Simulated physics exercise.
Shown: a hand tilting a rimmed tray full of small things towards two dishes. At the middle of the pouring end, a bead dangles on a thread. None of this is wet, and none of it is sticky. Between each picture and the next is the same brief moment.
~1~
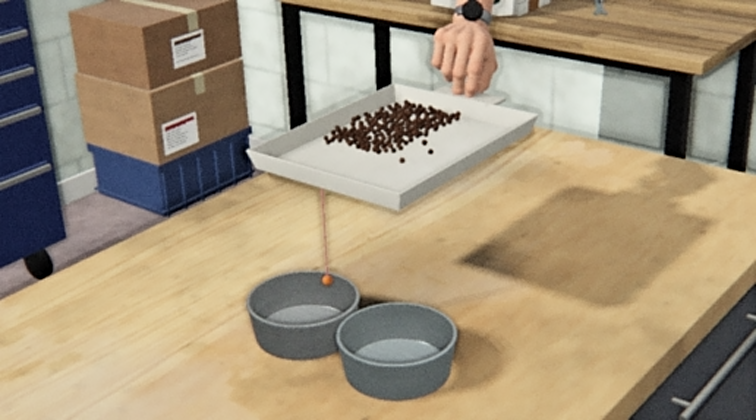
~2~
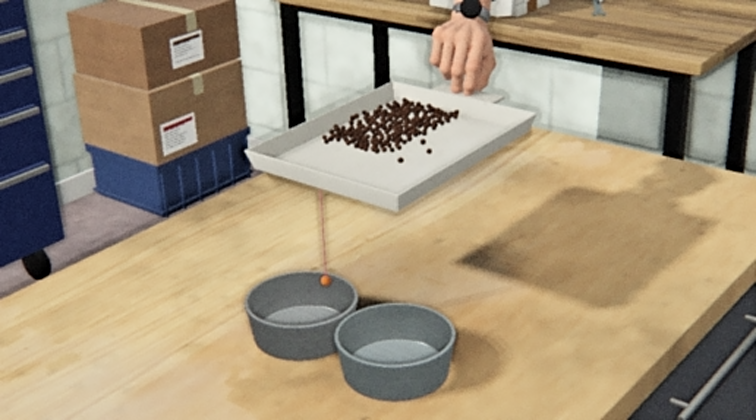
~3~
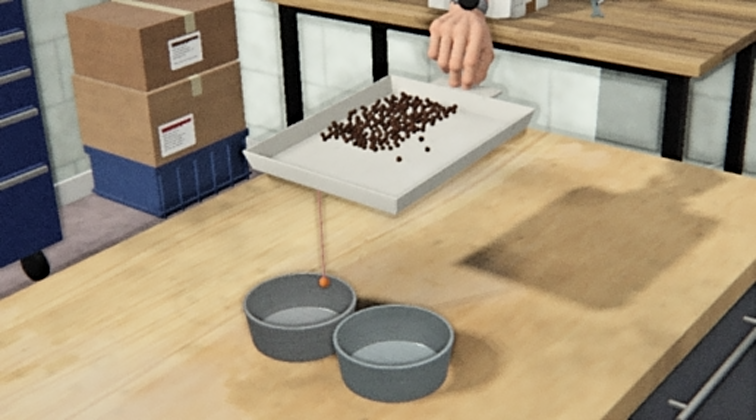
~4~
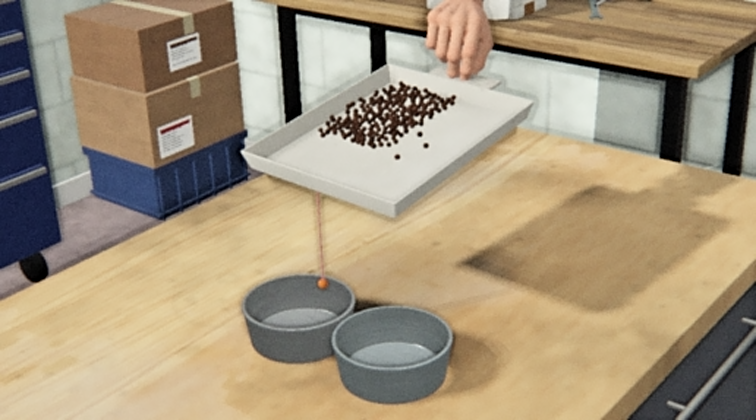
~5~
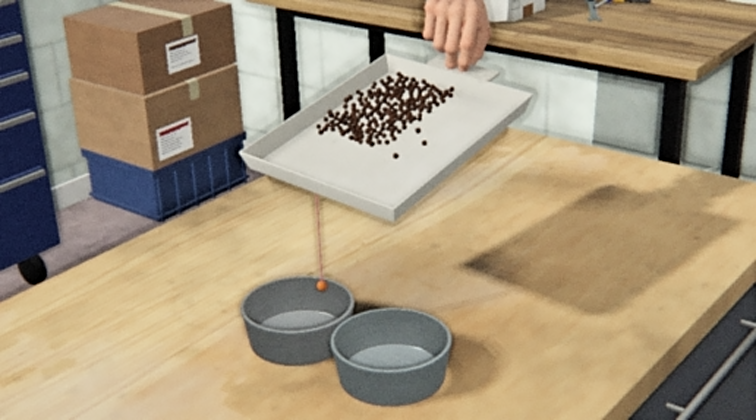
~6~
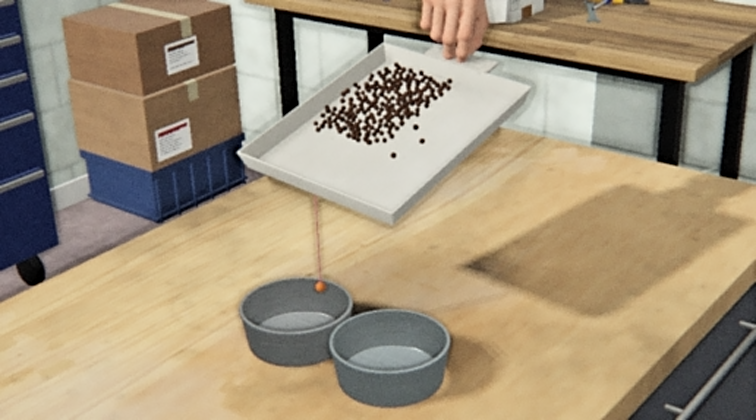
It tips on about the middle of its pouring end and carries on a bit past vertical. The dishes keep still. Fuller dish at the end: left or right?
Right.
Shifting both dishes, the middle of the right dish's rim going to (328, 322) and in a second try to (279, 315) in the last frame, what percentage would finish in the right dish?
Roughly 40 per cent, and 0 per cent.
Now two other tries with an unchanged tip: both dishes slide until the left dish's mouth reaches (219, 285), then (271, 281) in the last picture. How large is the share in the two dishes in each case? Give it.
Close to 10 in a hundred, followed by close to 70 in a hundred.
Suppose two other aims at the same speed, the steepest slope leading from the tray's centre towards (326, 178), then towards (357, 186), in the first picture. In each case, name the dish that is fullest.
Case one: The dish at left. Case two: The dish at right.
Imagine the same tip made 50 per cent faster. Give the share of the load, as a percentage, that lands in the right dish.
Roughly 90 percent.
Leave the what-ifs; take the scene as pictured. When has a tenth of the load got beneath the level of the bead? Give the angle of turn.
Near 55 degrees.
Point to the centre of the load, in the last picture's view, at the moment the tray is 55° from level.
Somewhere around pixel (371, 216) in the last picture.
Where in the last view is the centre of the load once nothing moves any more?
Resting centre, last picture - approx. (390, 373).
Soon, tray tipped steeply; most on the tray; a small part in the right dish; a stray few outside both; a stray few in the air.
A while on, tray tipped right over; about a third on the tray; about half in the right dish; a stray few outside both; about a quarter in the air.
Towards the end, tray tipped past a quarter turn; nearly all in the right dish; a stray few in the left dish; a stray few outside both.
Finally, tray tipped past a quarter turn; nearly all in the right dish; a stray few in the left dish; a stray few outside both.
